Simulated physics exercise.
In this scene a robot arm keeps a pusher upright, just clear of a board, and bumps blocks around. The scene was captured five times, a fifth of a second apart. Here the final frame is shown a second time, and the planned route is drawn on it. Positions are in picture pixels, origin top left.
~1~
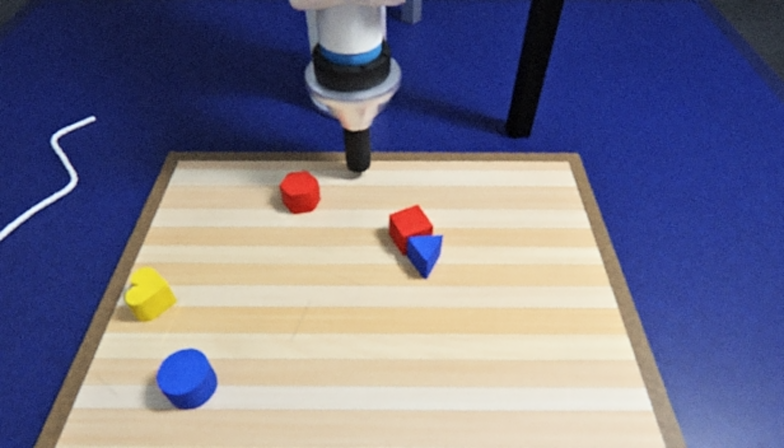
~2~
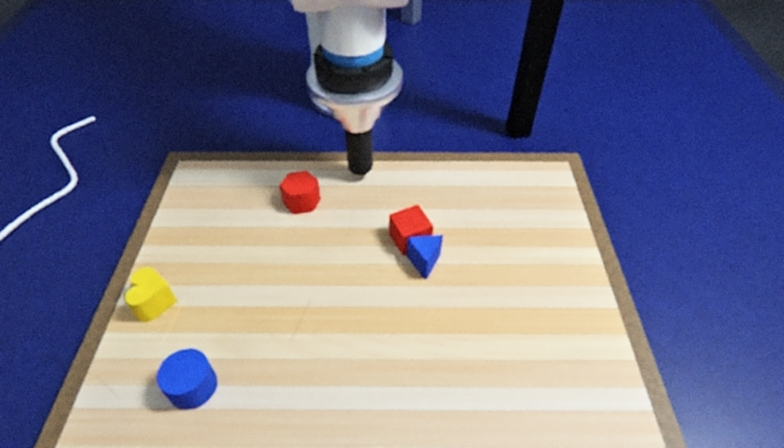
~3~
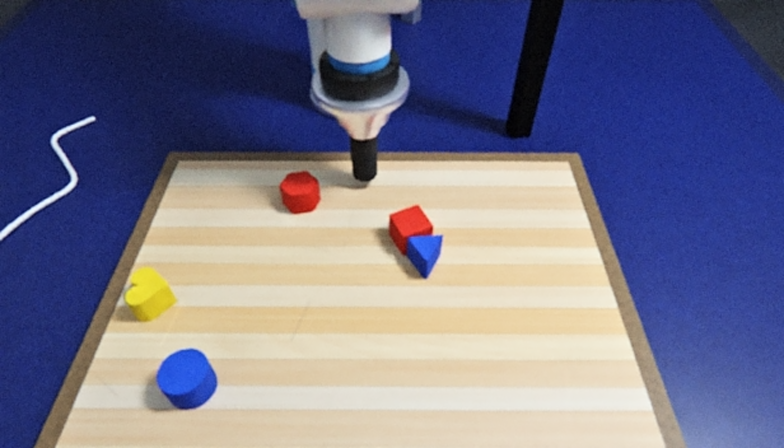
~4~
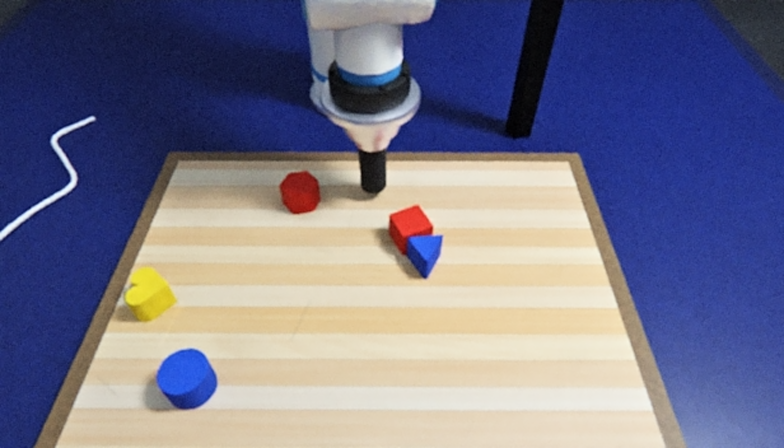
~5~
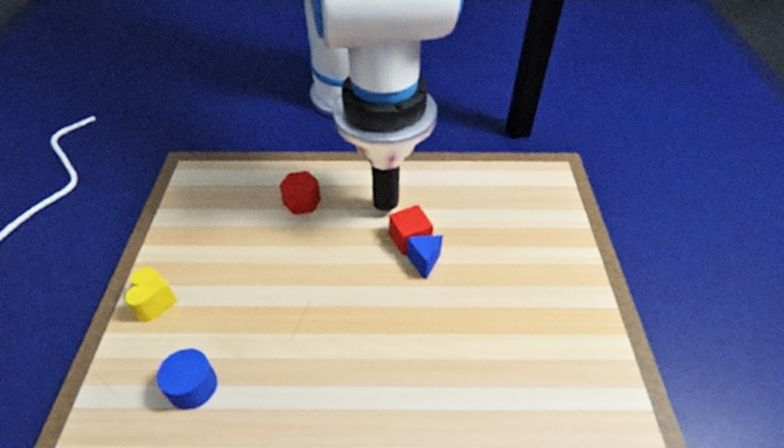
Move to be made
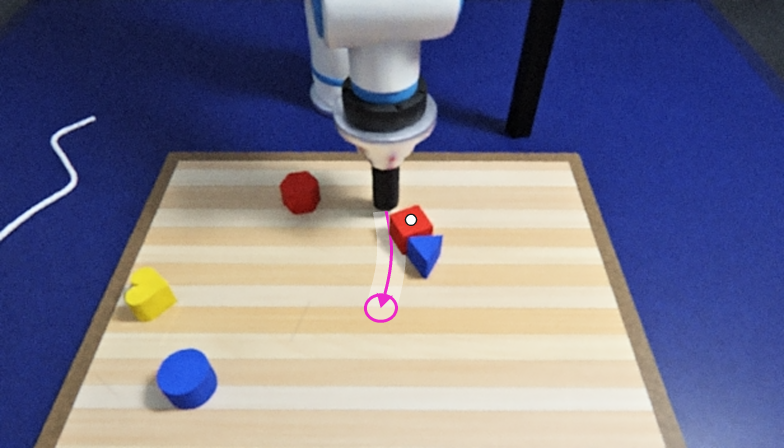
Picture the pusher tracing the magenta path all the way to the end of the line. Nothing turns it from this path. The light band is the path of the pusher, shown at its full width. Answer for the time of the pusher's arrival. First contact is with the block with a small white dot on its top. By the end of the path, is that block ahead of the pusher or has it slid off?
I expect it to be beside or behind the pusher.
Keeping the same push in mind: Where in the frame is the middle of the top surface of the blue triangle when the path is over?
In the picture, that point is around (454, 259).
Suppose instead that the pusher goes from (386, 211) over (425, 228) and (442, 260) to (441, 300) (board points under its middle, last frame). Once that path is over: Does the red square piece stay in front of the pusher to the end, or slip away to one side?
Once the path is finished, the red square piece still sits ahead of the pusher.
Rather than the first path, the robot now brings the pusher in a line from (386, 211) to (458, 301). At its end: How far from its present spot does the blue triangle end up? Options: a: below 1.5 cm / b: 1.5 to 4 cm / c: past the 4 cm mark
It's c.
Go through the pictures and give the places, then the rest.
The first picture shows pusher tip at (359, 166); block tops, red square piece at (411, 220); blue triangle at (426, 244).
The second picture shows pusher at (360, 168); blocks unchanged.
The third picture shows pusher at (365, 174); blocks unchanged.
The fourth picture shows pusher at (374, 186); blocks unchanged.
The fifth picture shows pusher at (386, 203); red square piece at (411, 220); blue triangle at (426, 244).
Path on the board, from (386, 211) by way of (391, 240) and (390, 272) to (381, 308); the dot is on the red square piece.
The first path, step by step. One third of the way, pusher at (391, 233); red square piece at (419, 234), turned 30° anticlockwise; blue triangle at (438, 254), turned 50° anticlockwise.
Two thirds of the way, pusher at (390, 265); red square piece at (425, 246), turned 55° anticlockwise; blue triangle at (454, 259), turned 75° anticlockwise.
At the end, pusher at (381, 300); red square piece at (425, 246), turned 55° anticlockwise; blue triangle at (454, 259), turned 75° anticlockwise.
